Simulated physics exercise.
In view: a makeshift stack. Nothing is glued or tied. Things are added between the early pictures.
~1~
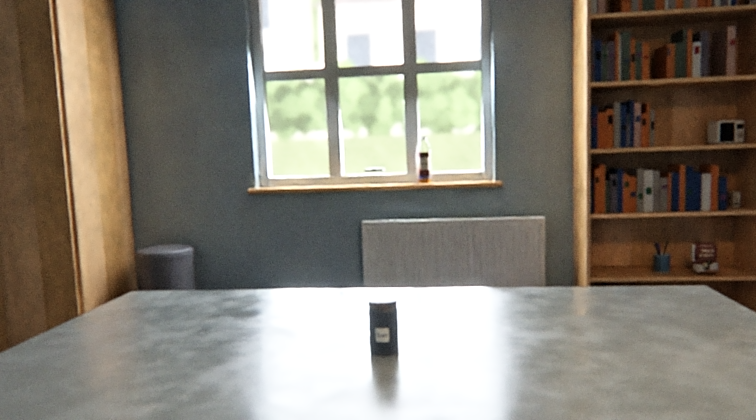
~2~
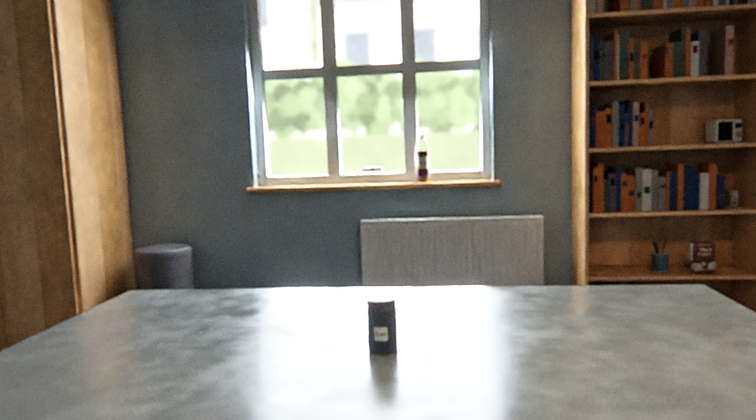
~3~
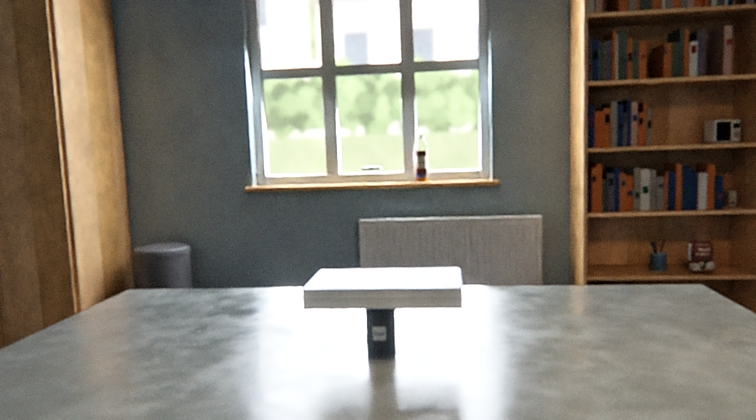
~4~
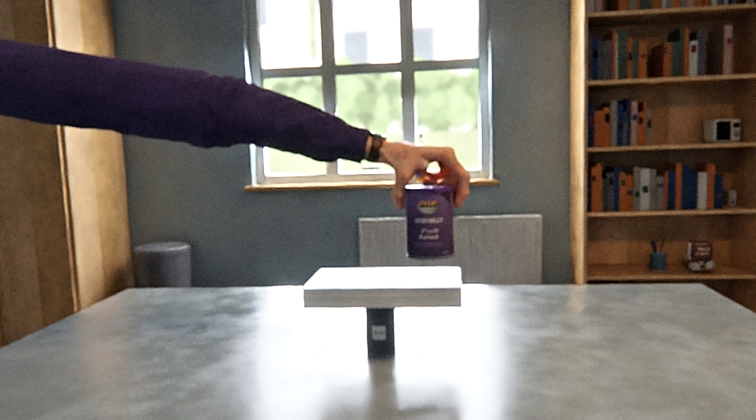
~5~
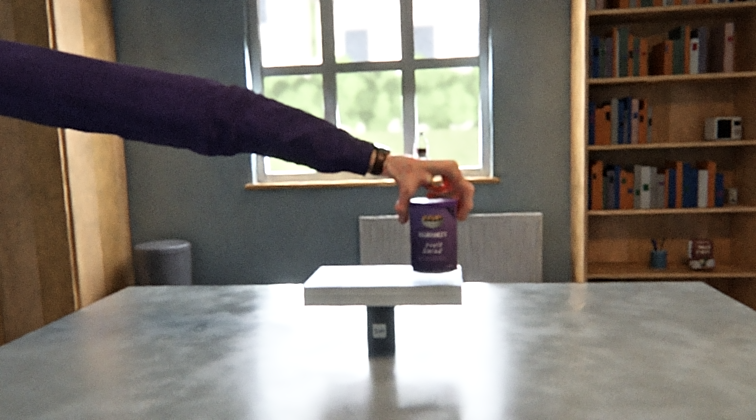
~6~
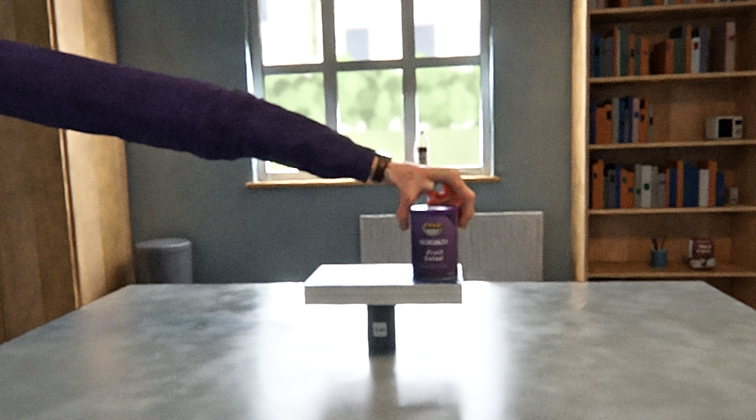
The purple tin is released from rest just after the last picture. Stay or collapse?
In the end the stack gives way.
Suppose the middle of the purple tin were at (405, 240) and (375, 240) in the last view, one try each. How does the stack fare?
First, it comes apart; second, it stays up.
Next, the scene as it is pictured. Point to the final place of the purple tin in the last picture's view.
At about (567, 345).
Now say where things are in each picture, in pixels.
In the first frame, the last thing is not in view yet.
In the second frame, the last thing is not in view yet.
In the third frame, the last thing is not in view yet; blue book (386, 288).
The fourth frame shows coming down; purple tin (430, 221); blue book (386, 287).
The fifth frame shows coming down; purple tin (434, 235); blue book (386, 285).
The sixth frame shows set down, still held; purple tin (434, 242); blue book (387, 284).
Then, 0.40 s on from there, purple tin now fallen; blue book turned 56° from how it was put.
Then, 0.50 s on from there, blue book turned 53° from how it was put.
Then, 0.90 s on from there, blue book now fallen; black shaker shifted about its own width.
In the end, fallen, purple tin and blue book; moved from the start, black shaker. At the end, from the last picture's camera, purple tin near (567, 345). The stack loses its balance.
